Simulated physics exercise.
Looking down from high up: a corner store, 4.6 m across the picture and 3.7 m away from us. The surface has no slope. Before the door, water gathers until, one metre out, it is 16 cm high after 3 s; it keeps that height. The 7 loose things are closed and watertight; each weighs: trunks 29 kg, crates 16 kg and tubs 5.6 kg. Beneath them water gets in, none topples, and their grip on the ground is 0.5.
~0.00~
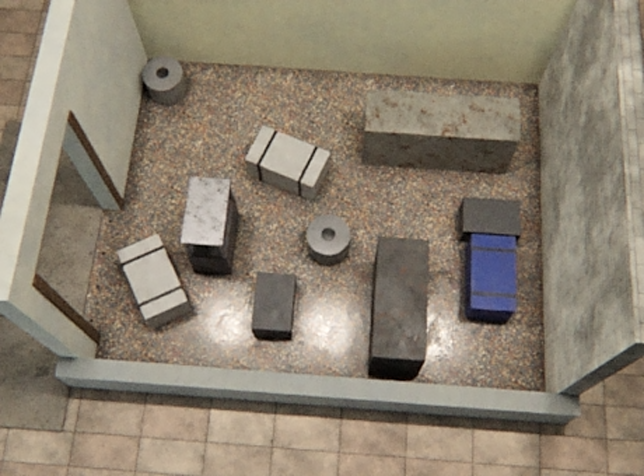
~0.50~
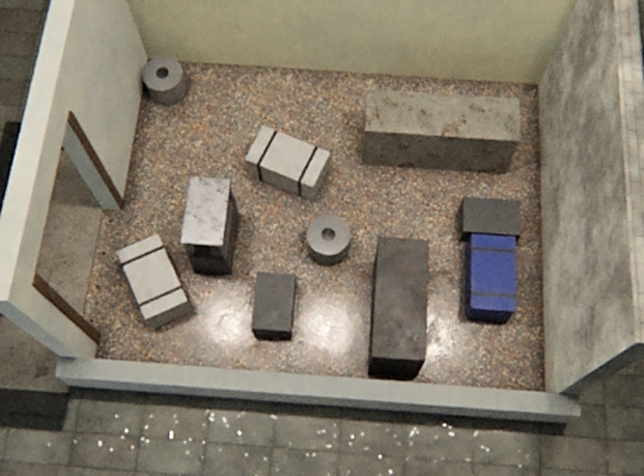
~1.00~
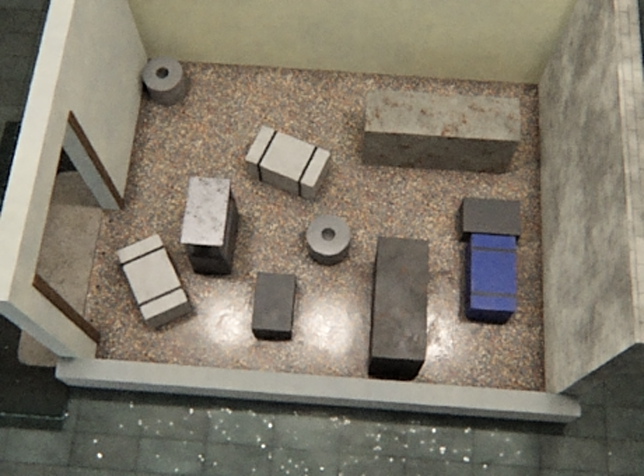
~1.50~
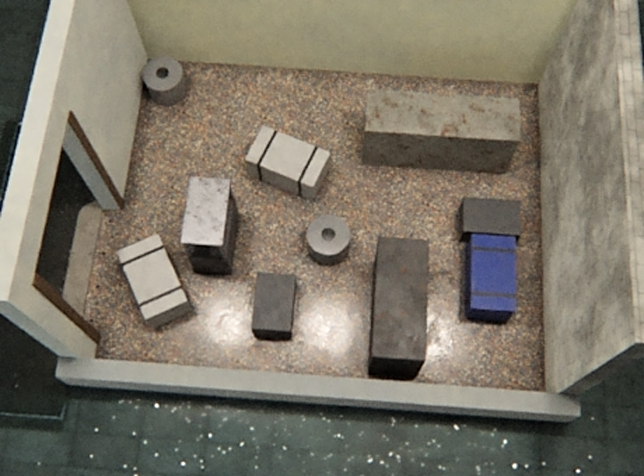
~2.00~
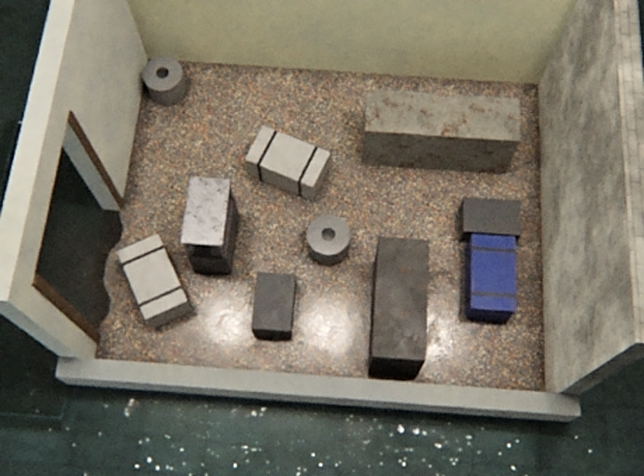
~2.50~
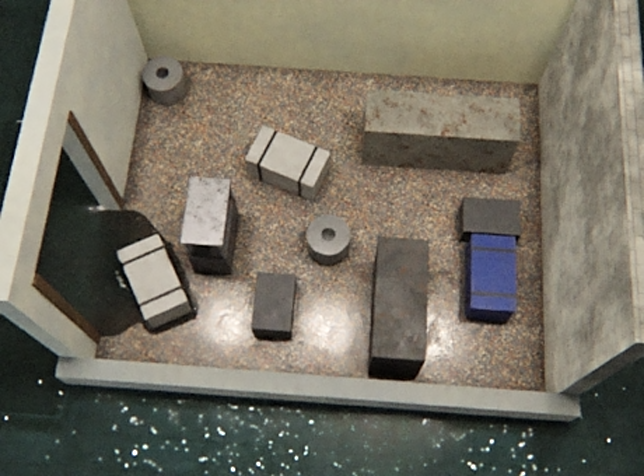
In the video, seen from above, dark water covers the paving outside a small walled store, then spreads through the doorway on the left and around a pale strapped crate, while the crates, blocks, cylinders and blue trunk stay still.
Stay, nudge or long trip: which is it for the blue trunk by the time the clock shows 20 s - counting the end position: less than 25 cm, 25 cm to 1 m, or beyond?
Looks like it will shift a fair bit.
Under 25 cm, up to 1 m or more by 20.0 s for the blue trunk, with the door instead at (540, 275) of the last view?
Blue trunk: Long trip.
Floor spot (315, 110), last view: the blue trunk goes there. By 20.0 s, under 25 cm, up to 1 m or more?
I'd say it goes a long distance.
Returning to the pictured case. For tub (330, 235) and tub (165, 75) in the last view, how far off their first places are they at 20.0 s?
Net displacement, in order: 200 cm; 350 cm.
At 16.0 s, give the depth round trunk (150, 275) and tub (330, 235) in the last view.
First about 10 cm, second about 10 cm.
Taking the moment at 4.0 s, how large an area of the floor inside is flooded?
Somewhere about 3.0 m2, give or take.
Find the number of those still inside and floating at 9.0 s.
4.
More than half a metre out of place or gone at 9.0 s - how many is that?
4.
After 4.0 s the blue trunk is near (494, 272), 0.0 m from its start, aground; 0 afloat.
After 9.0 s the blue trunk is near (494, 272), 0.0 m from its start, aground; 4 afloat.
After 16.0 s the blue trunk is near (462, 309), 0.5 m from its start, afloat; 7 afloat.
After 20.0 s the blue trunk is near (479, 339), 0.7 m from its start, afloat; 7 afloat.
